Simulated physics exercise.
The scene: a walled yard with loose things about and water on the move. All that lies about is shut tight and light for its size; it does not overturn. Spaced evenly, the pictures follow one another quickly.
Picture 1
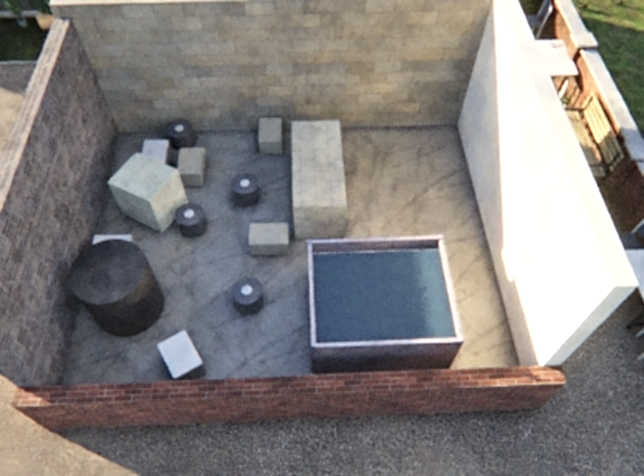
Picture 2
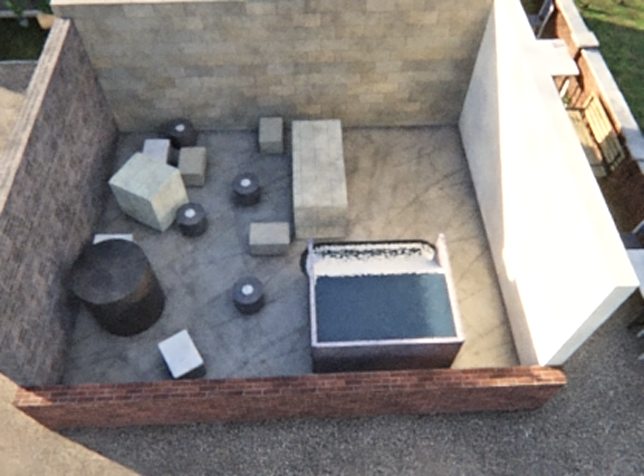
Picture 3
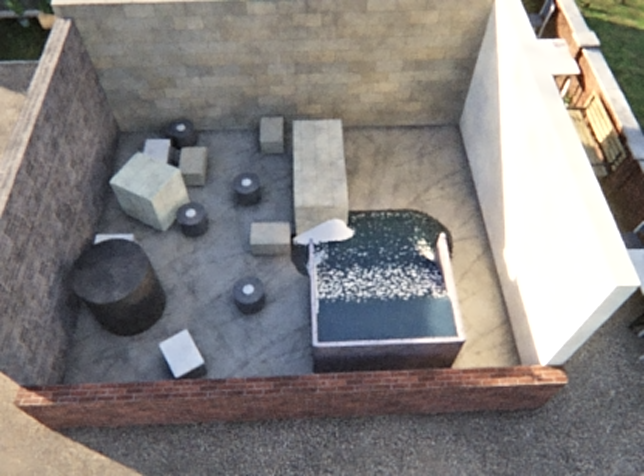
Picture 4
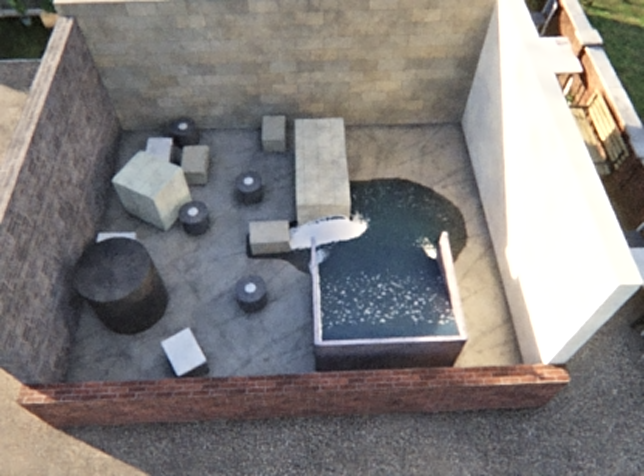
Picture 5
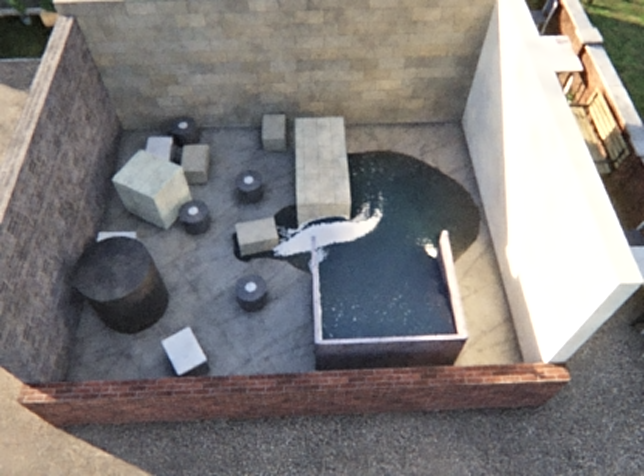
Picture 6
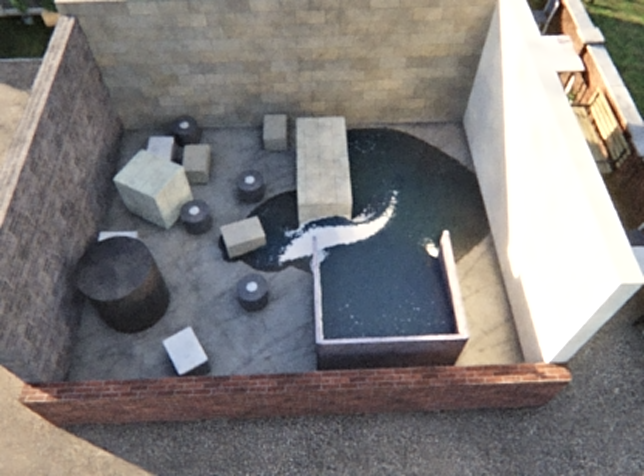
Dark water bursts from a pale-rimmed, open-topped tank near the front of a walled yard, seen from high above by a nearly still camera. Pale blocks, small dark drums and a large dark cylinder stand at left and centre, between brick and stone walls and a white wall at right. The water pours out the tank's back, spreads behind it and leftward with white foam, and nudges a small pale block left.
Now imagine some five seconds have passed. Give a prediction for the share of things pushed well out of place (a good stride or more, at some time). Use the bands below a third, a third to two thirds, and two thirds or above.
It falls a third to two thirds.
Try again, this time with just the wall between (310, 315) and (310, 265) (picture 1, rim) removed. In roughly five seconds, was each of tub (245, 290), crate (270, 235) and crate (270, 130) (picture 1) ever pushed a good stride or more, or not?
Travels that far, falls short, travels that far.
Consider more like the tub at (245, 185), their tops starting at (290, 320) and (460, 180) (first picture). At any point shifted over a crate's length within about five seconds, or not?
Taking the two as listed, the first stopped before it and the second reached the mark.
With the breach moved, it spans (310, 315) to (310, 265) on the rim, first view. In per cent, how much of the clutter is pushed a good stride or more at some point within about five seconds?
It comes to some 60 per cent.
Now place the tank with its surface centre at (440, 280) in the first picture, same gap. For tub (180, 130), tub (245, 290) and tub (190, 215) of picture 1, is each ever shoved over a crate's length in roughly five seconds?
First displaced far, then never went far, then never went far.
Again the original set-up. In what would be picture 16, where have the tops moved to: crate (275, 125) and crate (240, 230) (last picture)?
I'd guess close to (229, 136) and close to (143, 244).
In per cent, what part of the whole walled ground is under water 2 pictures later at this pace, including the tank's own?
That works out to about 45 in a hundred.
A moment on, 1 of 10 are well off their spots; 0 afloat.
Next, 2 of 10 are well off their spots; 1 afloat.
Later, 3 of 10 are well off their spots; 5 afloat.
In the end, 4 of 10 are well off their spots, and 5 have been at some point; 5 afloat.
